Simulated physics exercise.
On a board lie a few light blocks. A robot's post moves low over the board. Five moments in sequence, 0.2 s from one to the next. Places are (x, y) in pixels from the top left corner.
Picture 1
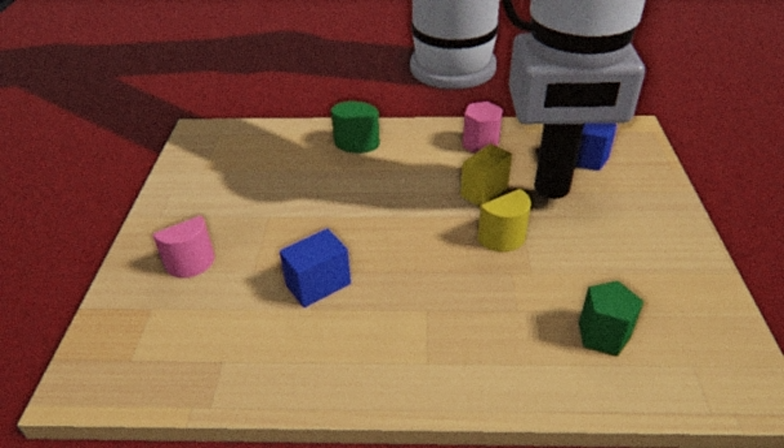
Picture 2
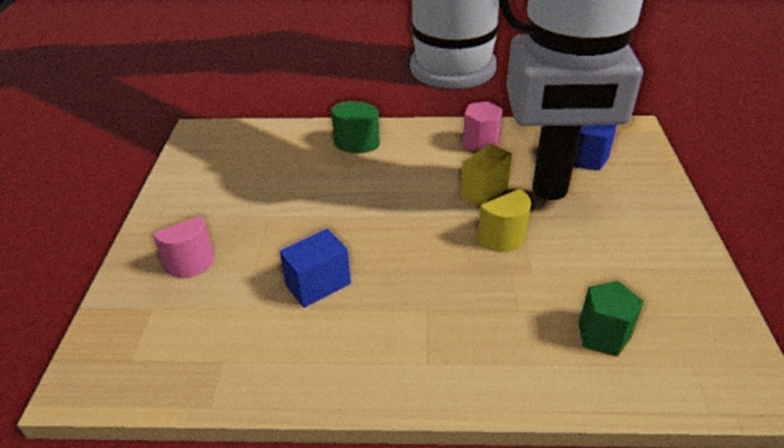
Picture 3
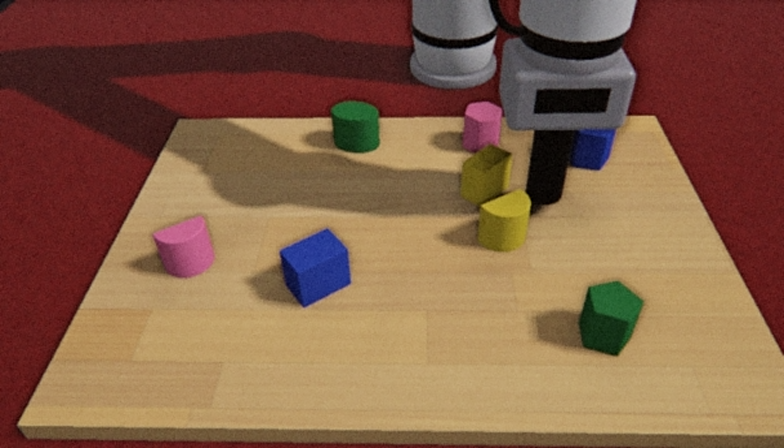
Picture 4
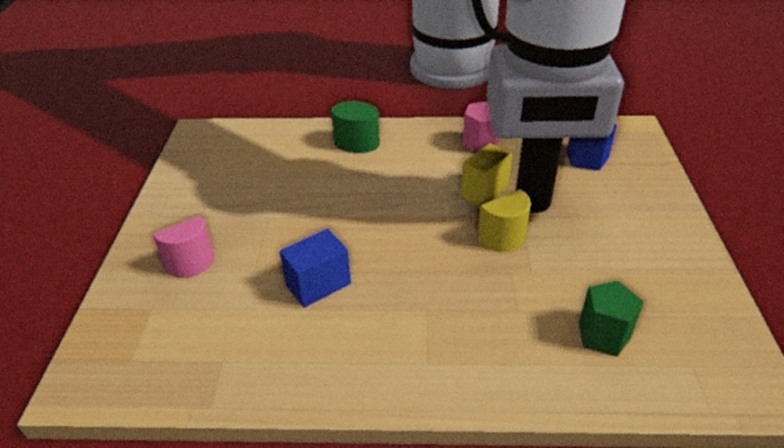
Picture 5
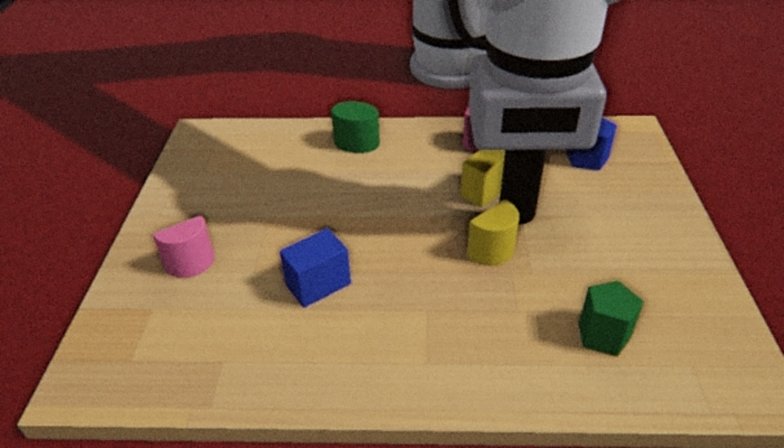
A robot arm in white and grey, with a black post, reaches over the far right of a pale wooden board on a red surface, seen from above the near edge. Around it lie two yellow blocks, pink, green and blue blocks, with others nearer and to the left. The post slides left and nearer, nudging the half-round yellow block slightly the same way, while the view stays still.
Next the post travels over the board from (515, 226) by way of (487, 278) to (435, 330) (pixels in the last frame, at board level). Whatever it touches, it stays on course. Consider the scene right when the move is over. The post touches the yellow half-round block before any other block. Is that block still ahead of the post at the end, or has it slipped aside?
The yellow half-round block won't leave the front of the post.
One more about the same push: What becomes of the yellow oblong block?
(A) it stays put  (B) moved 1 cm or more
My answer is option A.
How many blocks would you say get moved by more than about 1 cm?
Blocks displaced: 1.
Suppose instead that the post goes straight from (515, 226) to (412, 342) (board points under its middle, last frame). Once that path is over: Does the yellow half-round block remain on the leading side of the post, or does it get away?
It lies beside or behind the post.
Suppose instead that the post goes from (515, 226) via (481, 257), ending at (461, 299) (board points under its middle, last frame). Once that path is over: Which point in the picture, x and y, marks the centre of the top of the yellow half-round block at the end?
I'd guess (472, 299).
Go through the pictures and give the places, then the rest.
In the first picture, tip of the post (552, 190), middles of tops, yellow oblong block (488, 157), yellow half-round block (509, 204).
In the second picture, post (550, 191), nothing pushed.
In the third picture, post (543, 196), nothing pushed.
In the fourth picture, post (532, 203), nothing pushed.
In the fifth picture, post (517, 214), yellow oblong block (488, 157), yellow half-round block (498, 216).
The first path, step by step. One third of the way, post (500, 248); yellow half-round block (477, 252).
Two thirds of the way, post (472, 284); yellow half-round block (452, 294).
At the end, post (435, 318); yellow oblong block unmoved; yellow half-round block (429, 335), turned 45° anticlockwise.
